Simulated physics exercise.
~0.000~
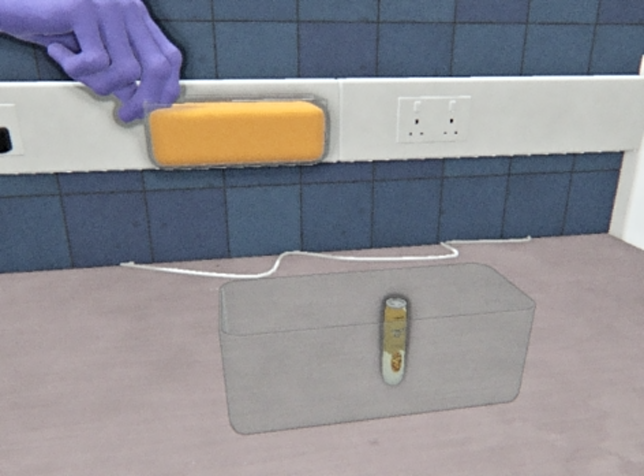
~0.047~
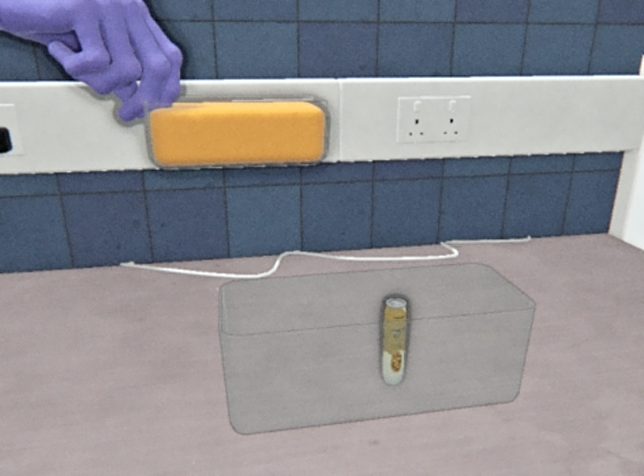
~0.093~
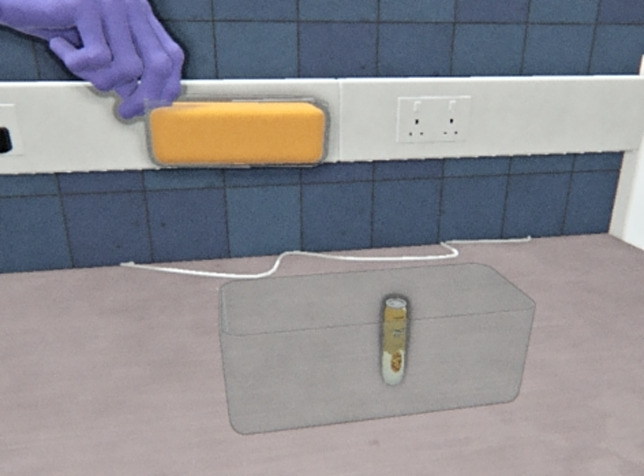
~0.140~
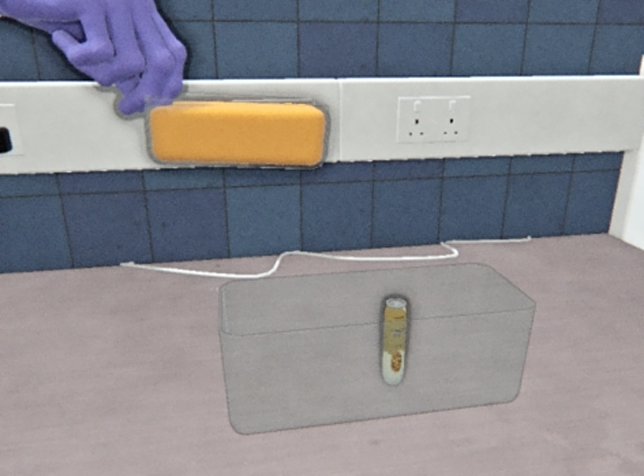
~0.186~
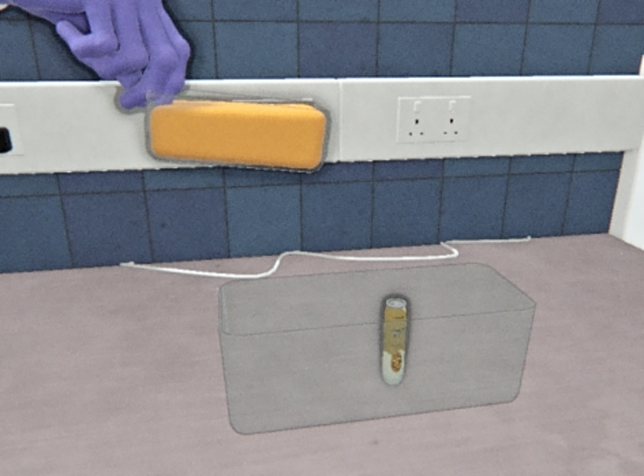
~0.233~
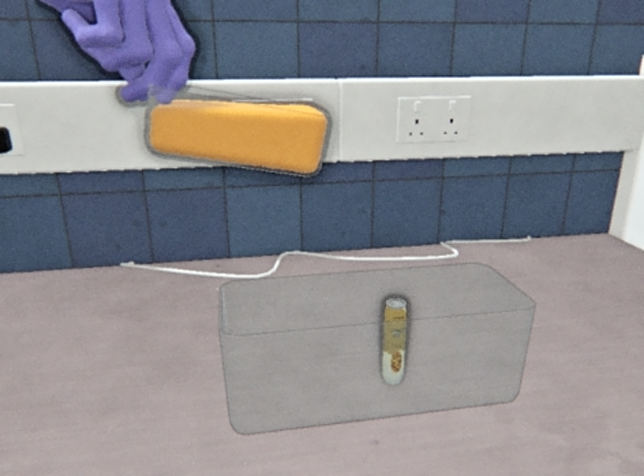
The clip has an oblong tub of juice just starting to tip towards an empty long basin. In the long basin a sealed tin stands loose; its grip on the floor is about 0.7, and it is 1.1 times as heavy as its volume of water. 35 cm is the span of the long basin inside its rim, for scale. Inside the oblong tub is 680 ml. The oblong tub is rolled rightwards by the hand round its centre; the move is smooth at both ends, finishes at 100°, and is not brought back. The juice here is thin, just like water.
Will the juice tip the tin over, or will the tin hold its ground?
Looks to me like it holds out.
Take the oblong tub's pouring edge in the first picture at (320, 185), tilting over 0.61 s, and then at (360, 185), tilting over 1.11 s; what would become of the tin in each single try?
Run one: It tumbles. Run two: It does not tip.
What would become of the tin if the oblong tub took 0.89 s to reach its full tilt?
It stays steady, then.
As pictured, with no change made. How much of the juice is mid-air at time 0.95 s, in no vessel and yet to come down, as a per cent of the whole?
Airborne fraction: Approx. 6 %.
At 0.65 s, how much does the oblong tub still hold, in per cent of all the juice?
Still held: Roughly 32 % of the total.
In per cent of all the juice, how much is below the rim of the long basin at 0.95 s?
My estimate is about 76 percent.
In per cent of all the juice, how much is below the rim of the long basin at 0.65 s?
Roughly 14 percent of it.
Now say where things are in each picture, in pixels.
The first frame shows tilt 0°; pouring edge (320, 99); surface from (154, 110) to (317, 107); the long basin's rim runs from (220, 308) to (511, 284); the tin's top is at (396, 307).
The second frame shows tilt 0°; pouring edge (320, 100); surface from (154, 109) to (317, 107).
The third frame shows tilt 2°; pouring edge (321, 102); surface from (154, 109) to (318, 107).
The fourth frame shows tilt 4°; pouring edge (321, 105); surface from (155, 107) to (318, 109).
The fifth frame shows tilt 7°; pouring edge (322, 109); surface from (156, 107) to (318, 110).
The sixth frame shows tilt 10°; pouring edge (323, 115); surface from (156, 106) to (321, 111).
After 0.65 s the tilt is 63° and 32 per cent is still to pour; the tin stands where it began.
After 0.95 s the tilt is 95° and 7 per cent is still to pour; the tin stands where it began.
After 1.27 s the tilt is 100° and 1 per cent is still to pour; the tin stands where it began.
After 1.61 s the tilt is 100° and 0 per cent is still to pour; the tin stands where it began.
In the end the tin stands where it began.
